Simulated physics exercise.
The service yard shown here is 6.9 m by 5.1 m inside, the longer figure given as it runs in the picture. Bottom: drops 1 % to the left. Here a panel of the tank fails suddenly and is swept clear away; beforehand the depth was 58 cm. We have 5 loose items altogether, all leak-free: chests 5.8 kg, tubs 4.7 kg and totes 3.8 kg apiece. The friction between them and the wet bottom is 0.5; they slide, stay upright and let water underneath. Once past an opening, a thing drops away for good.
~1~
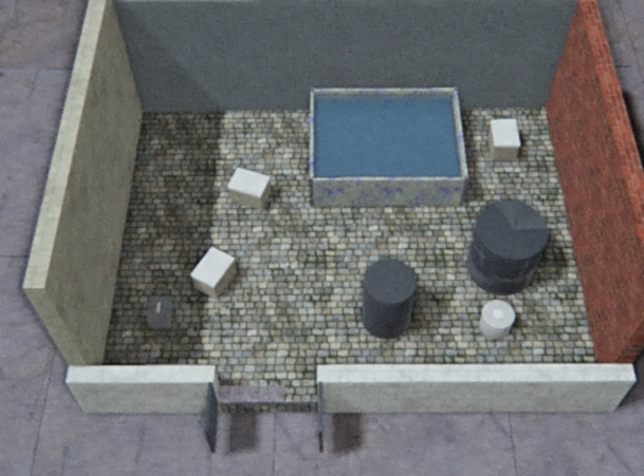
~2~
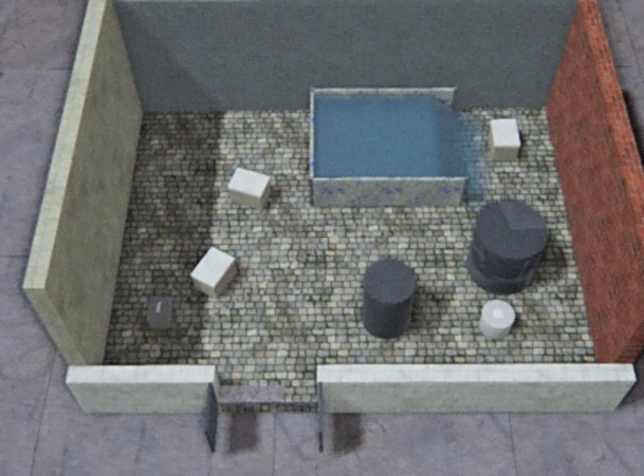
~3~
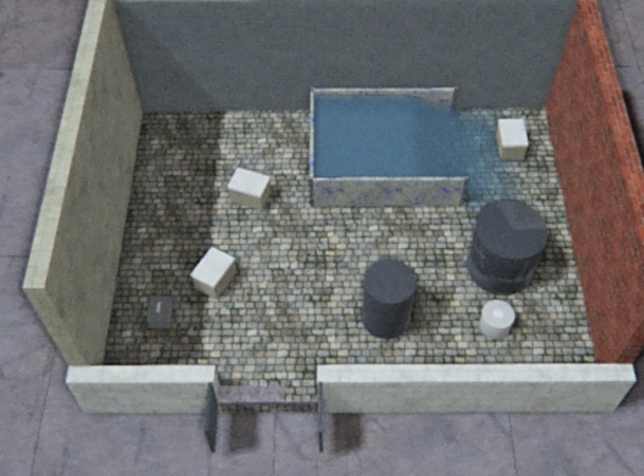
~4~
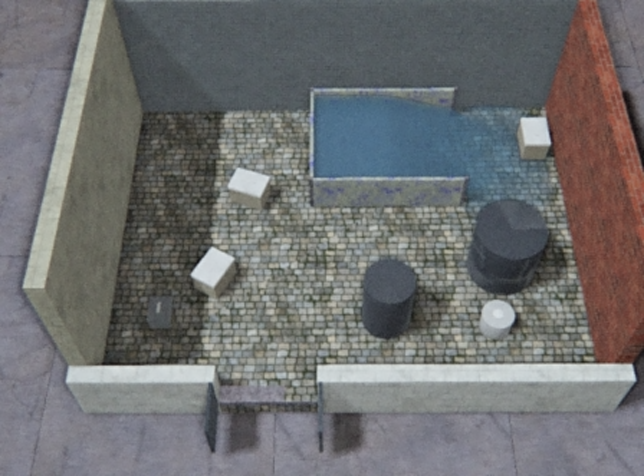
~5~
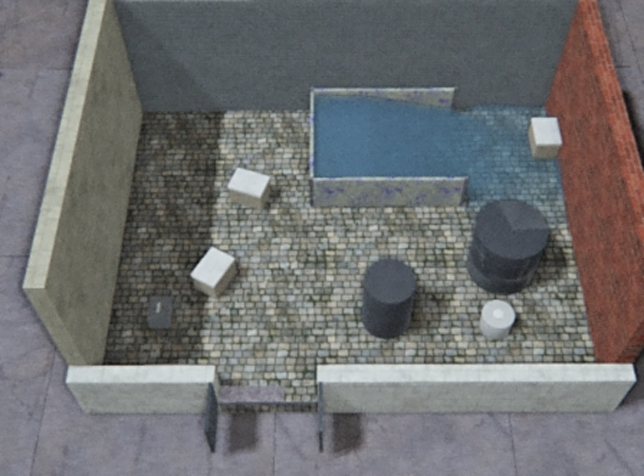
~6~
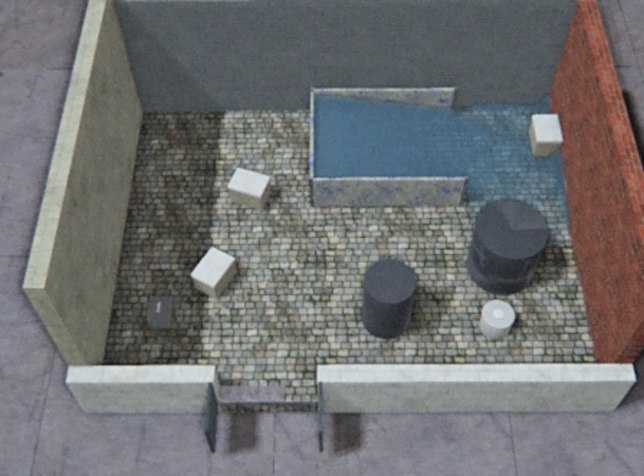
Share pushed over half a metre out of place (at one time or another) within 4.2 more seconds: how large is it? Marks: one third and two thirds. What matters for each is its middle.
A person watching would say a good number, a third to two thirds.
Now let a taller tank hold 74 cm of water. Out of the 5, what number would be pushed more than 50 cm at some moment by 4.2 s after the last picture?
Result: 4.
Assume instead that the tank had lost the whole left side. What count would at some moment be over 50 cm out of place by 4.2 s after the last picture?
In that case the number is 3.
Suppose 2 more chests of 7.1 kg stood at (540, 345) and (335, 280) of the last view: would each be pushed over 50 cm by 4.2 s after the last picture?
Result in order: Exceeded; exceeded.
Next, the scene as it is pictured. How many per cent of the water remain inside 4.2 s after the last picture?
Close to 100 in a hundred parts remain.
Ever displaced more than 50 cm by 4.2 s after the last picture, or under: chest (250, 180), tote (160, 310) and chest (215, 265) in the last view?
In order: Not as far, not as far and not as far.
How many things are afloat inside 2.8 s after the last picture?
At that moment it comes to 1.
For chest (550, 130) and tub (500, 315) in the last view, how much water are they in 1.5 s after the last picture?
Depth approx. 41 cm / 1 cm.
Then, 0.4 s after the last picture 1 of 5 are over 50 cm from their spots; 1 afloat.
Then, 1.5 s after the last picture 1 of 5 are over 50 cm from their spots; 1 afloat.
Then, 2.8 s after the last picture 1 of 5 are over 50 cm from their spots; 1 afloat.
Then, 4.2 s after the last picture 2 of 5 are over 50 cm from their spots, and 2 have been at some point; 2 afloat.
